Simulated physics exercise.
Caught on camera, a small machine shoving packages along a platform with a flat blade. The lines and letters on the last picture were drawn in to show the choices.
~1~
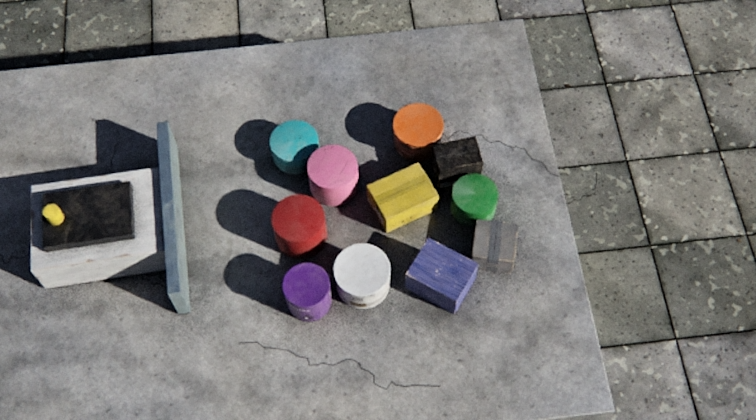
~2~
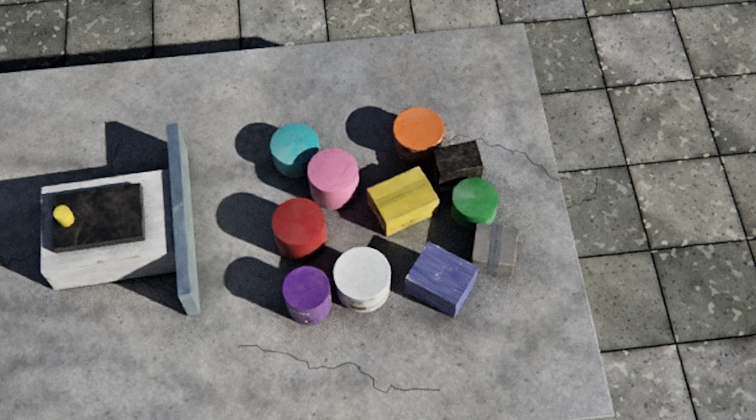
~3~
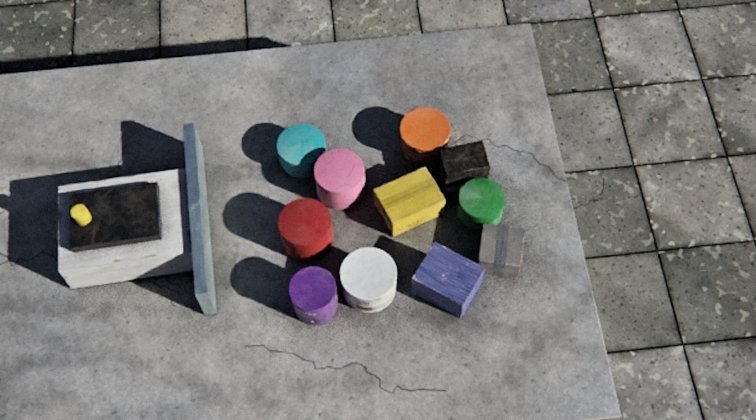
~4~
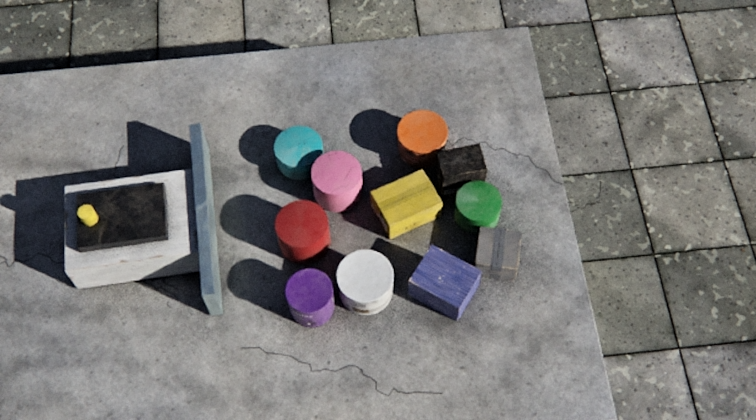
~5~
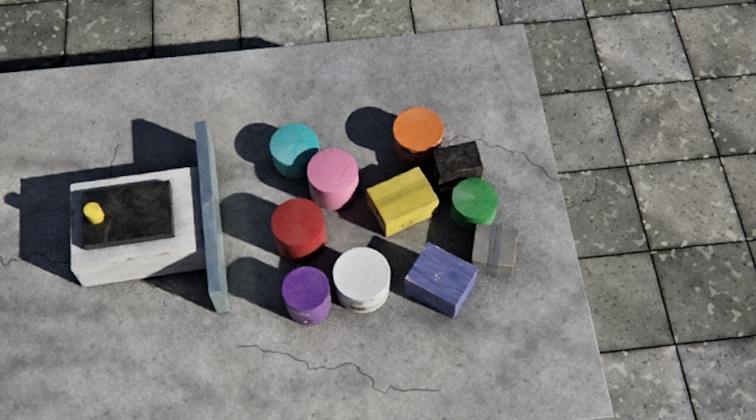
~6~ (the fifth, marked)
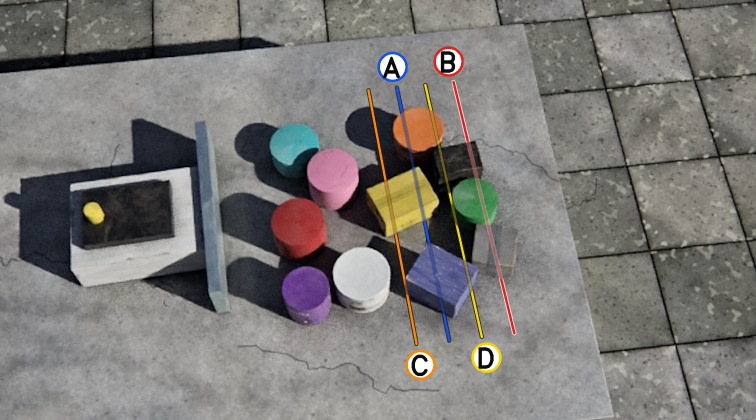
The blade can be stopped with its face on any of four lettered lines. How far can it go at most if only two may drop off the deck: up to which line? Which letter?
No third one falls up to B.
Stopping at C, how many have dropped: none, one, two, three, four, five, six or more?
The count is none.
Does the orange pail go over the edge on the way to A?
No.
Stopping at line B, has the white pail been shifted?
Yes.
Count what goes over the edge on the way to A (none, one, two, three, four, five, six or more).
By then, none.
On the marked copy, A at (421, 205); B at (482, 199); C at (391, 209); D at (452, 202).
Taking B. A third of the way, robot (236, 203); blue crate (456, 281); purple pail (352, 294).
Two thirds of the way, robot (336, 192); black parcel (516, 142); green canister (507, 210).
When it is over, robot (410, 185); black parcel over the edge; grey box (576, 254); one fallen.
As for the rest, A is within the limit but short; C is within the limit but short; D is within the limit but short.
